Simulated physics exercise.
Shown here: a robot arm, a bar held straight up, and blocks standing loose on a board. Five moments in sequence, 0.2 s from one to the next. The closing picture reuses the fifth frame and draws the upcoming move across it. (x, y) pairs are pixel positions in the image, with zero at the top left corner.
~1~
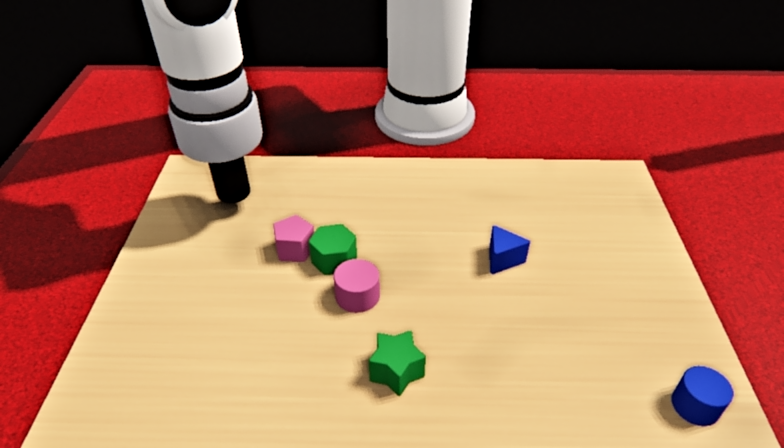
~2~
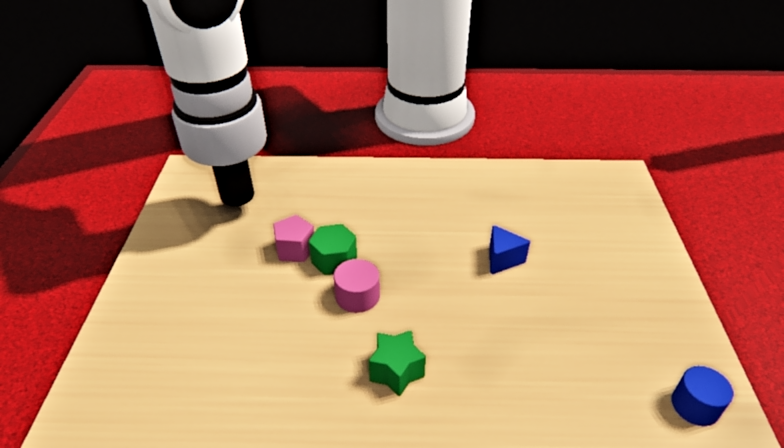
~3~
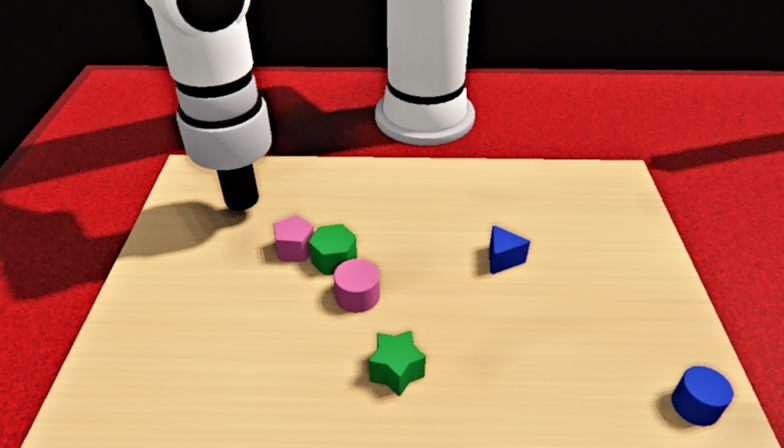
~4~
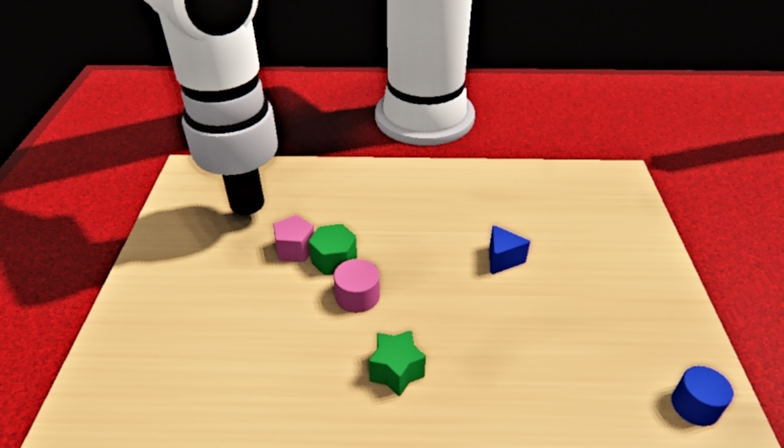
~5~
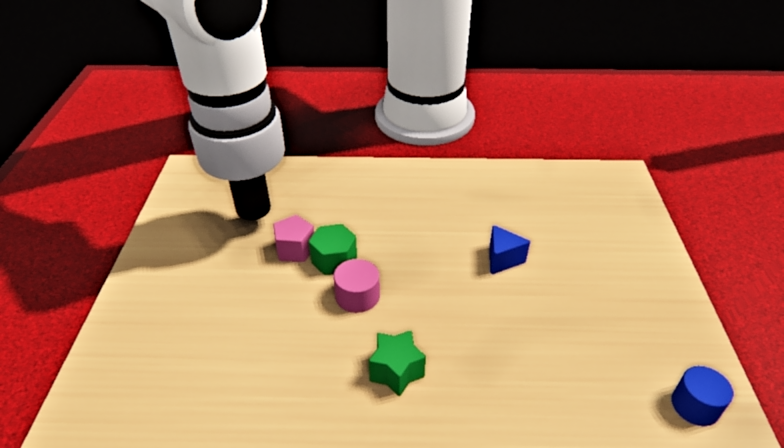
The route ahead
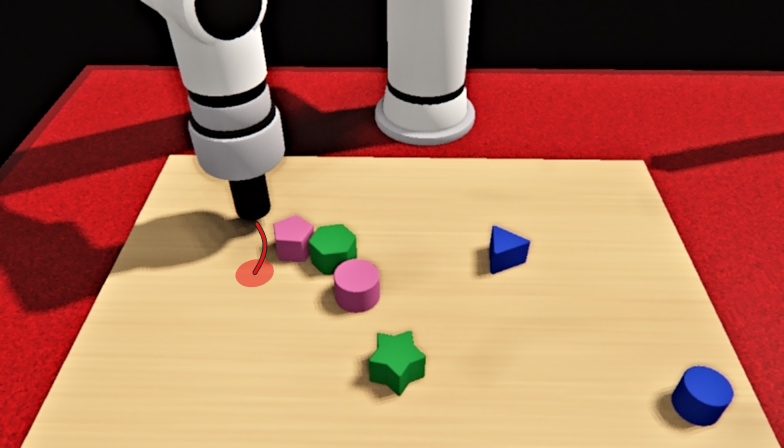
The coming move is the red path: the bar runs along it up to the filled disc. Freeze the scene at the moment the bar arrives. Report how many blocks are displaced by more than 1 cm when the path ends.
In total, one block gets moved by over 1 cm.
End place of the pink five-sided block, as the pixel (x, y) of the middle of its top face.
The middle of its upper face will lie at (294, 243).
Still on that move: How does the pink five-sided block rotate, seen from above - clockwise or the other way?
Answer: Against the clock.
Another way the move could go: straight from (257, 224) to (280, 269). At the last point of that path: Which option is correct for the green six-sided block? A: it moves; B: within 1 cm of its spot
The one that fits is A, it moves.
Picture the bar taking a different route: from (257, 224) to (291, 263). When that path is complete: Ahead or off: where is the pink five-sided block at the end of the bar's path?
It stays on the bar's front.
Path on the board, from (257, 224) through (264, 238) and (264, 255) to (255, 273).
On the path given first. Halfway along, bar at (262, 233); pink five-sided block at (296, 234), turned 15° anticlockwise; green six-sided block at (335, 239).
At the end, bar at (252, 259); pink five-sided block at (294, 243), turned 45° anticlockwise; green six-sided block at (338, 240), turned 15° anticlockwise.
